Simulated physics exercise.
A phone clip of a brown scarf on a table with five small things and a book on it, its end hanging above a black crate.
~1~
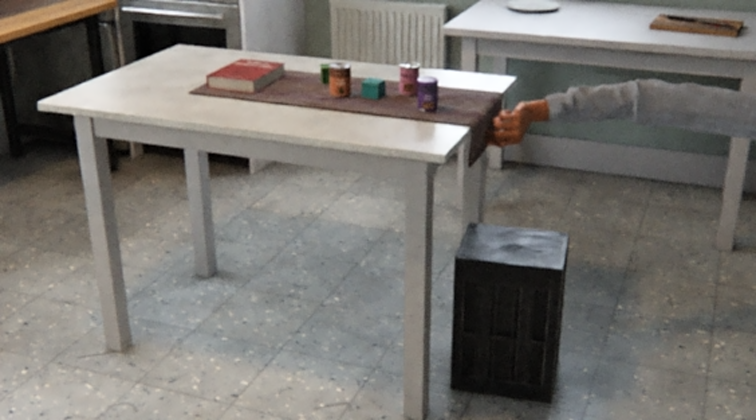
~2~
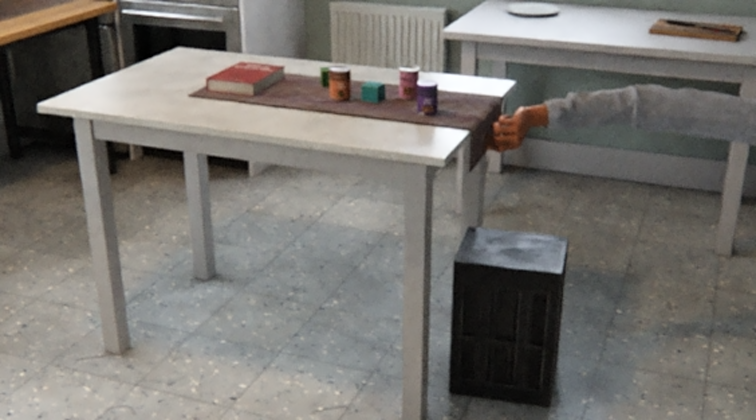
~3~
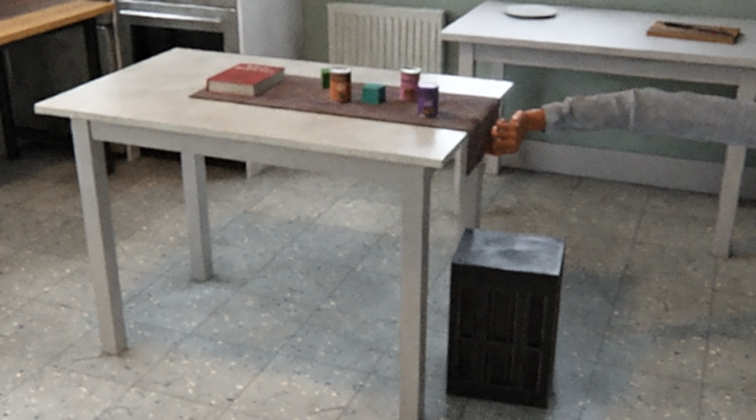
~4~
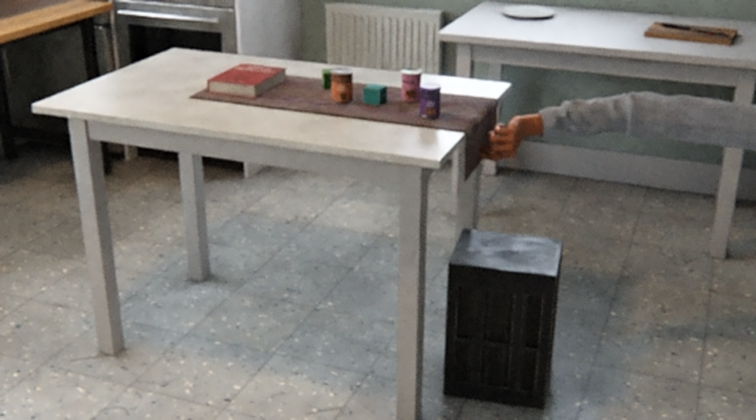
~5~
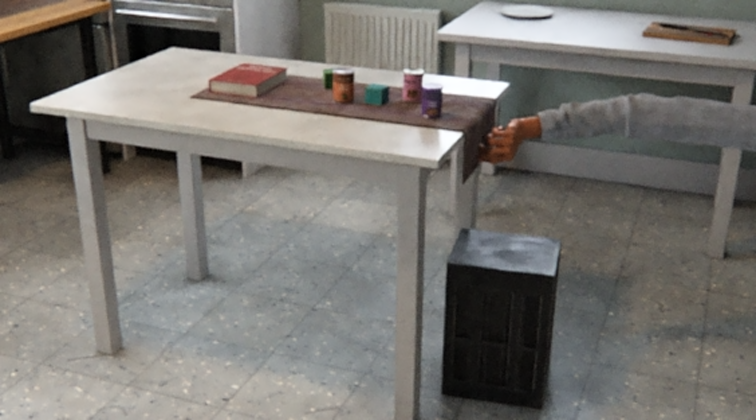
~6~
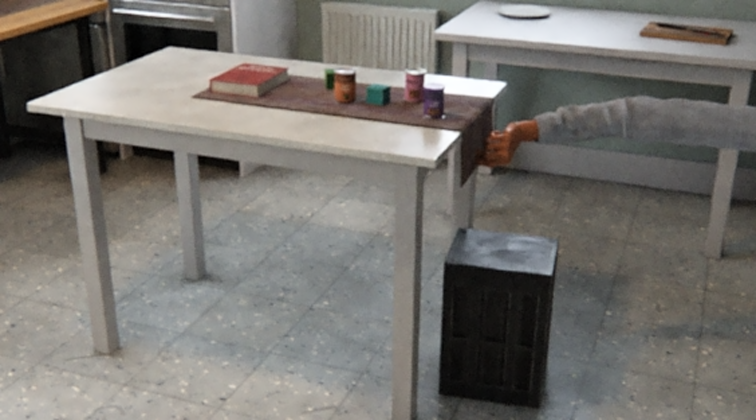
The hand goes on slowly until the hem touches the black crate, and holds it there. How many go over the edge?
It carries off two.
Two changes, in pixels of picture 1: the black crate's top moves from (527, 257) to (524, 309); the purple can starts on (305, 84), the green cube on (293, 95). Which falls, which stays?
The purple can holds on; the green cube stays on.
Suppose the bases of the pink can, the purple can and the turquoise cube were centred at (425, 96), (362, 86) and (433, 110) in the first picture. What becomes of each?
The pink can comes down, the purple can holds on, the turquoise cube falls.
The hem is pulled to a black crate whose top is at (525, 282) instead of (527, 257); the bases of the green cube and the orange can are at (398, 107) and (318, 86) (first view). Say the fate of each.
The green cube goes over, the orange can remains up.
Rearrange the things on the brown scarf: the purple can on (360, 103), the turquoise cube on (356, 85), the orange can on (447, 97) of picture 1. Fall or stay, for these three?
The purple can keeps its place on top; the turquoise cube keeps its place on top; the orange can drops off.
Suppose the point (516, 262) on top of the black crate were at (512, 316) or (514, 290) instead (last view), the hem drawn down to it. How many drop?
The count: 4 and 3.
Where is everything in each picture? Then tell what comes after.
The first frame shows hem (469, 167); purple can (428, 79); pink can (410, 65); turquoise cube (374, 80); orange can (340, 65); green cube (329, 65); top of the crate (527, 257).
The second frame shows hem (470, 172); purple can (428, 83).
The third frame shows hem (467, 176); pink can (410, 70).
The fourth frame shows hem (465, 181); turquoise cube (375, 86); top of the crate (521, 263).
The fifth frame shows hem (463, 184); orange can (344, 70).
The sixth frame shows hem (461, 188); purple can (434, 86); pink can (415, 71); turquoise cube (379, 86); orange can (345, 70); green cube (333, 71).
Soon after, hem near (475, 220); purple can gone.
Then, hem on the crate; purple can and pink can gone.
At rest, hem on the crate; purple can and pink can gone. The answer is two.
